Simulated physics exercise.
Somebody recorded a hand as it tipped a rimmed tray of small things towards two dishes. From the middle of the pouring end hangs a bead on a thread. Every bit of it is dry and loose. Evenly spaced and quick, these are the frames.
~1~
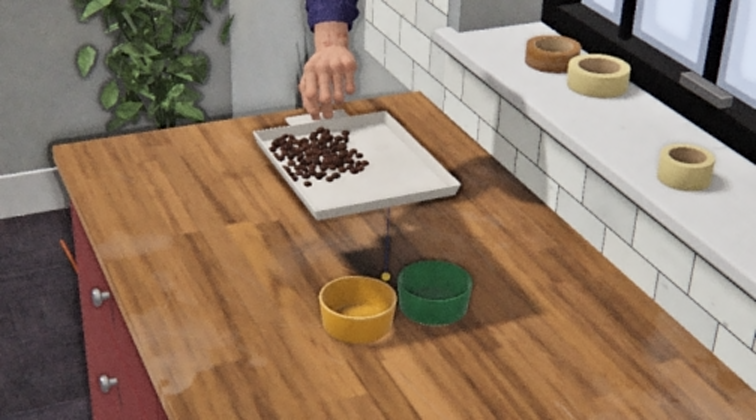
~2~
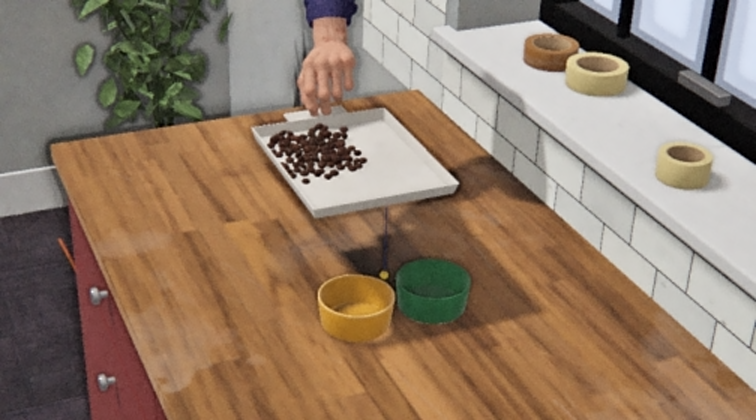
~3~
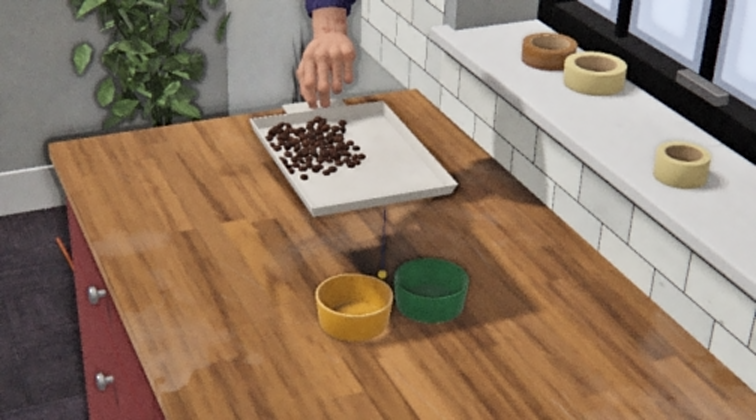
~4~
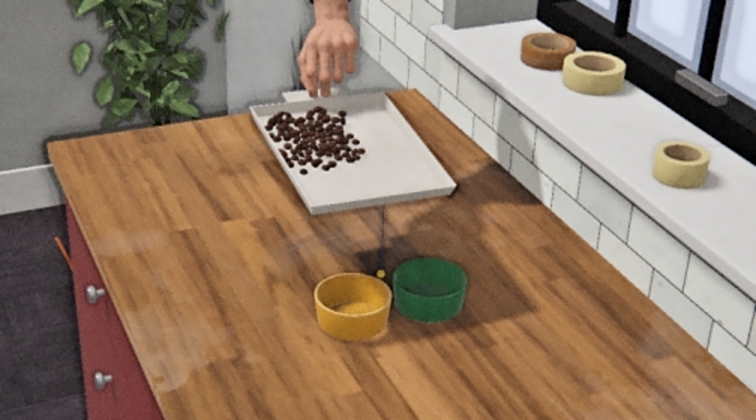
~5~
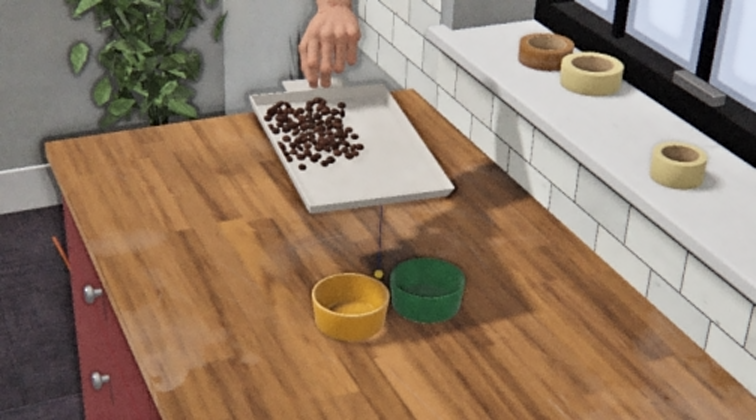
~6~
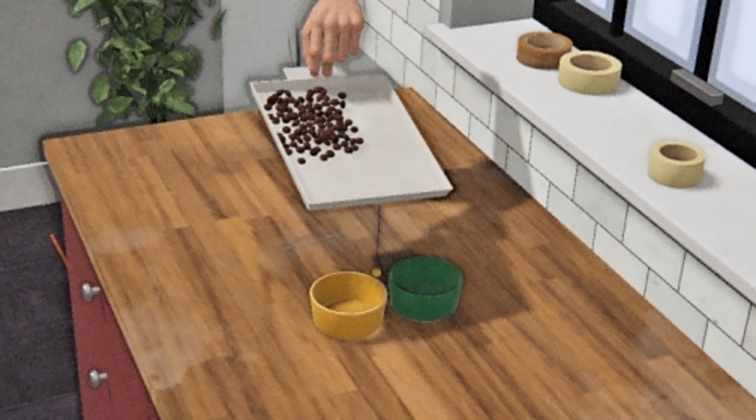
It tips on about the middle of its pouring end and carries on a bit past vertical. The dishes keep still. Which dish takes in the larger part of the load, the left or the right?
The right dish.
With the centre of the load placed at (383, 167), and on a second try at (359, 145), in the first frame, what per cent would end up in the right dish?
Estimate: 70 % first, 70 % second.
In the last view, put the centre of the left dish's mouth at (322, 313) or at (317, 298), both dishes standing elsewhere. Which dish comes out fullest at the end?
The dish to the right; the dish to the right.
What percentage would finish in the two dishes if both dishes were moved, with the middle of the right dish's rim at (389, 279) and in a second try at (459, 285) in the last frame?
You'd see roughly 20 per cent first and roughly 80 per cent second.
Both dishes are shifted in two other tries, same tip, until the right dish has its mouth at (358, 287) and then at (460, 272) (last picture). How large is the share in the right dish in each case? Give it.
I'd say about 0 percent, followed by about 30 percent.
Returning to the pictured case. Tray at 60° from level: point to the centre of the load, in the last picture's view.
The load's middle is around (401, 193).
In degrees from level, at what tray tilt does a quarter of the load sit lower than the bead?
At about 70°.
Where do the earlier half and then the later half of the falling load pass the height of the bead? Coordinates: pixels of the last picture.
Earlier portion about (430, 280); later portion about (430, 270).
Just after the last frame, tray tipped steeply; the larger part on the tray; roughly a quarter in the air.
A moment on, tray tipped right over; roughly a quarter on the tray; about a tenth in the left dish; roughly a quarter in the right dish; roughly a third outside both; about a tenth in the air.
Further on, tray tipped past a quarter turn; about a tenth in the left dish; roughly half in the right dish; roughly half outside both.
When it is over, tray tipped past a quarter turn; about a tenth in the left dish; roughly half in the right dish; roughly half outside both.
